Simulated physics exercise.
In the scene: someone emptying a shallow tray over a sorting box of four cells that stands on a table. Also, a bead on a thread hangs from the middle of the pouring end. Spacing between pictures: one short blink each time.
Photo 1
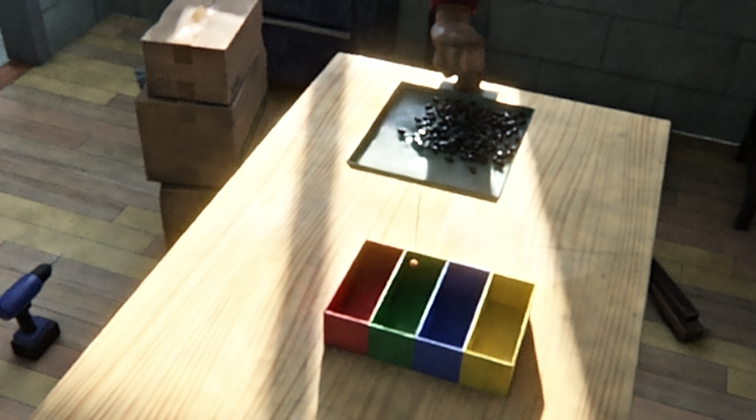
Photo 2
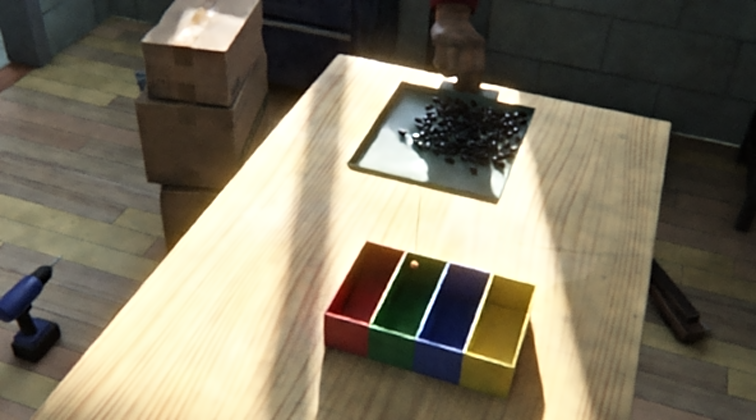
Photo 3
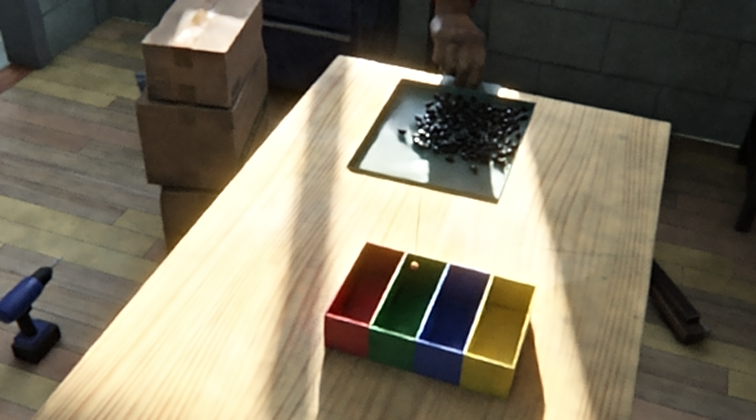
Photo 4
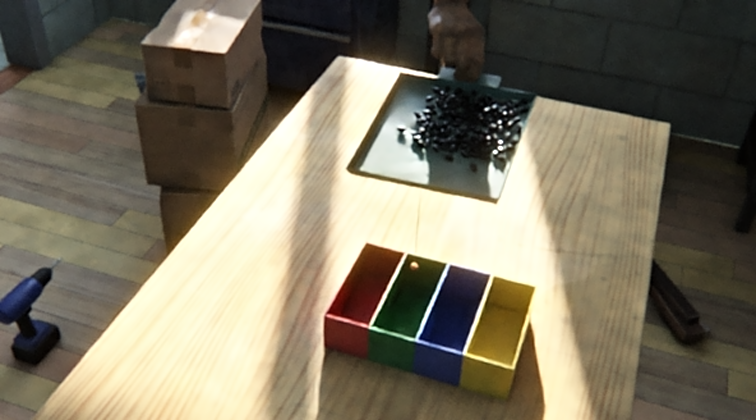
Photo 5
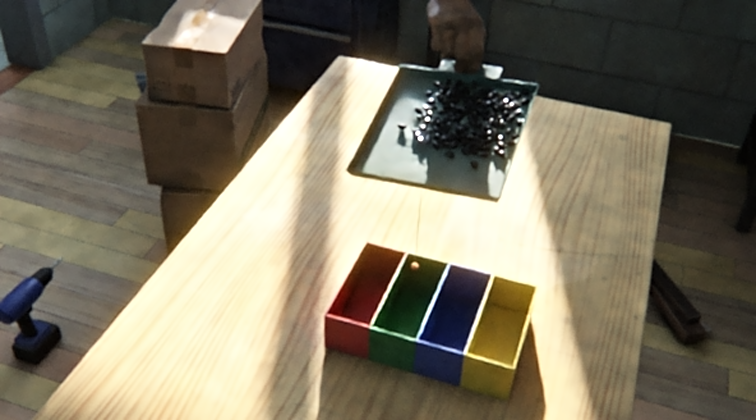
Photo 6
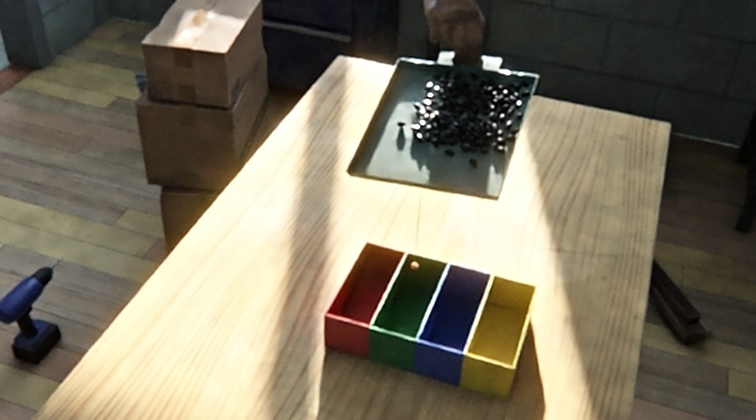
On a sunlit wooden table, a shallow tray of black beans lies beyond a sorting box with red, green, blue and yellow cells. A hand at the tray's far edge slowly raises that side, tilting the tray slightly toward its near left corner, while the box stays still.
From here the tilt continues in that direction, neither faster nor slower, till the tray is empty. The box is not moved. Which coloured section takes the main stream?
The red section takes it.
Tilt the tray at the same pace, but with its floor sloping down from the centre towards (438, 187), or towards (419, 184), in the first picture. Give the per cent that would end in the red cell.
You'd see roughly 10 per cent the first time and 20 per cent the second.
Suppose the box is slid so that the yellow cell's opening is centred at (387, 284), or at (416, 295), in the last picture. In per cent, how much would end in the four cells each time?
Roughly 90 % and then 100 %.
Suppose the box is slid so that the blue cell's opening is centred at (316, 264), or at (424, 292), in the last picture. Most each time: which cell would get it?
The yellow cell first, red second.
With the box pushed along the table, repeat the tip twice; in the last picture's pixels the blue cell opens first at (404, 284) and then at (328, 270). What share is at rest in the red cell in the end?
Roughly 20% on the first try and 0% on the second.
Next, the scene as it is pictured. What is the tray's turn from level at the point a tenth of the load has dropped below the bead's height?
That would be about 60 degrees from level.
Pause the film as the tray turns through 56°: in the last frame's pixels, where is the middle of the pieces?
Somewhere about (385, 177).
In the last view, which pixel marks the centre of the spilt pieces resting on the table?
Centre: Roughly (301, 296).
Just after the last frame, tray tipped steeply; roughly two thirds on the tray; just a few in the red cell; just a few in the green cell; roughly a quarter falling or outside the box.
A moment on, tray tipped right over; about a tenth on the tray; roughly a quarter in the red cell; about a tenth in the green cell; roughly half falling or outside the box.
Further on, tray tipped past a quarter turn; roughly a third in the red cell; about a tenth in the green cell; roughly half falling or outside the box.
When it is over, tray tipped past a quarter turn; roughly a third in the red cell; about a tenth in the green cell; not one in the yellow cell; not one in the blue cell; roughly half outside the box.
